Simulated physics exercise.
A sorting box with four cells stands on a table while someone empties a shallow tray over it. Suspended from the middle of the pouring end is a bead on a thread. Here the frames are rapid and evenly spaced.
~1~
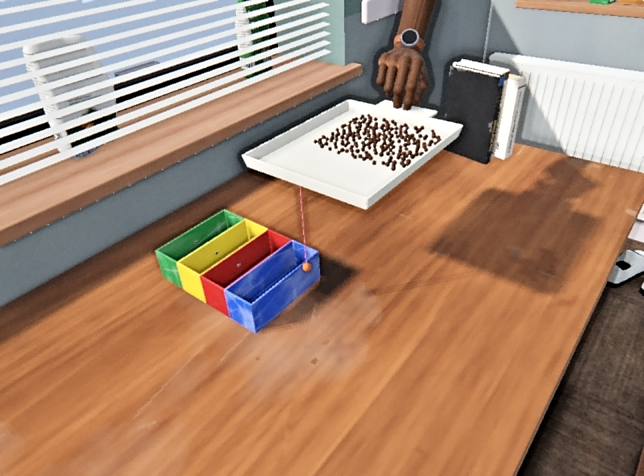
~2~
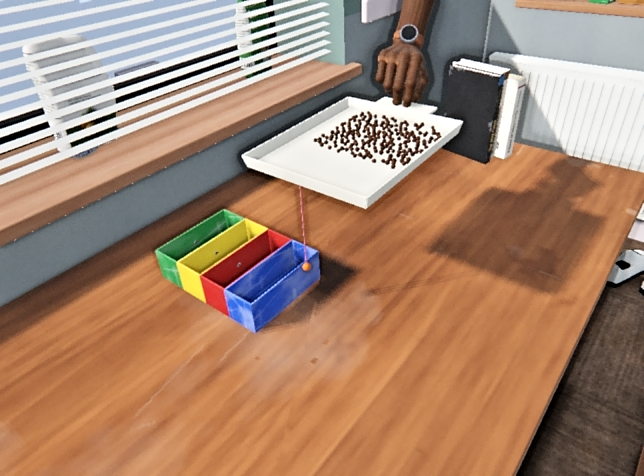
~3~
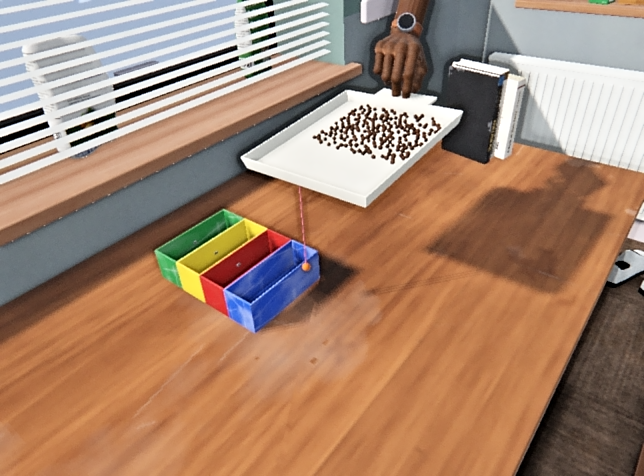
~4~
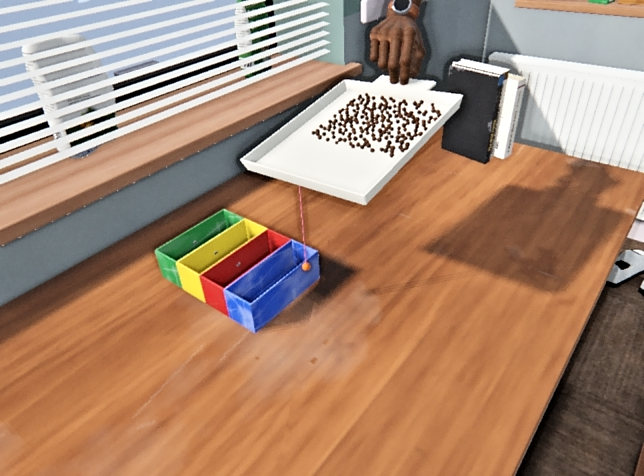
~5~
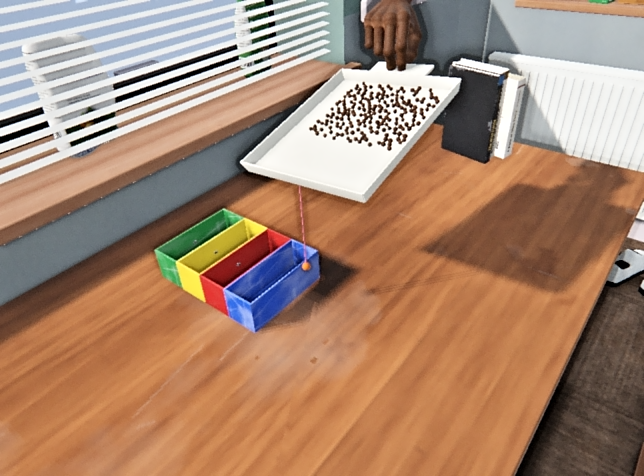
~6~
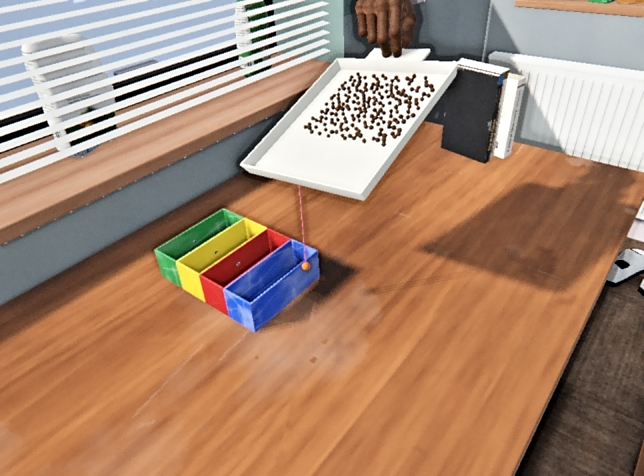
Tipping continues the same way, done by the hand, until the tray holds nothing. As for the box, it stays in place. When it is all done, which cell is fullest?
Fullest: The red cell.
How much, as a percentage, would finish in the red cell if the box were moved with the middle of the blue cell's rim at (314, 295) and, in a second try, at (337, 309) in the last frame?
About 10 per cent, then about 0 per cent.
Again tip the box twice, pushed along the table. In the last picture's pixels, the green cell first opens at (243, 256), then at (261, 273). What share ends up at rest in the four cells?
You'd see around 90 per cent and then around 50 per cent.
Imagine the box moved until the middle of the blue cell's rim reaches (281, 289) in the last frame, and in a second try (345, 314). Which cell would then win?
The cell in red, and then that green cell.
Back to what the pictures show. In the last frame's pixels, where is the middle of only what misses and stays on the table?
Near (199, 374).
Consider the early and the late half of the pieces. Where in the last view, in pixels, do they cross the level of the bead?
Roughly (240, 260) first, then roughly (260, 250).
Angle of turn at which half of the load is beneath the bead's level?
That would be about 85 degrees from level.
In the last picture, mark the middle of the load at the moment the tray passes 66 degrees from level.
The middle of the load sits near (259, 187).
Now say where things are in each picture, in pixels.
Corners of the pouring end at (246, 155) and (366, 196), level; middle of the load at (379, 140), allspice berries; bead on its thread at (307, 267); green cell at (170, 267); yellow cell at (191, 280); red cell at (215, 294); blue cell at (240, 309), in the first frame.
Corners of the pouring end at (246, 155) and (366, 196), level; middle of the load at (379, 137), in the second frame.
Corners of the pouring end at (245, 157) and (365, 195), tipped barely, lowest at the left corner; middle of the load at (378, 131), in the third frame.
Corners of the pouring end at (245, 159) and (363, 193), tipped a little, lowest at the left corner; middle of the load at (377, 122), in the fourth frame.
Corners of the pouring end at (245, 161) and (362, 191), tipped clearly, lowest at the left corner; middle of the load at (374, 113), in the fifth frame.
Corners of the pouring end at (244, 163) and (360, 190), tipped clearly, lowest at the left corner; middle of the load at (369, 106), most on the move; green cell at (169, 266); yellow cell at (191, 279); red cell at (214, 293); blue cell at (239, 308), in the sixth frame.
Soon after the last picture, tray tipped steeply; about half on the tray; a small part in the red cell; a small part in the blue cell; a stray few in the yellow cell; about a third falling or outside the box.
A little later, tray tipped past a quarter turn; a small part on the tray; about a third in the red cell; about a quarter in the blue cell; a stray few in the yellow cell; about a quarter falling or outside the box.
Later still, tray tipped past a quarter turn; about half in the red cell; about a third in the blue cell; a stray few in the yellow cell; a small part falling or outside the box.
At rest, tray tipped past a quarter turn; about half in the red cell; about a third in the blue cell; a stray few in the yellow cell; none in the green cell; a small part outside the box.
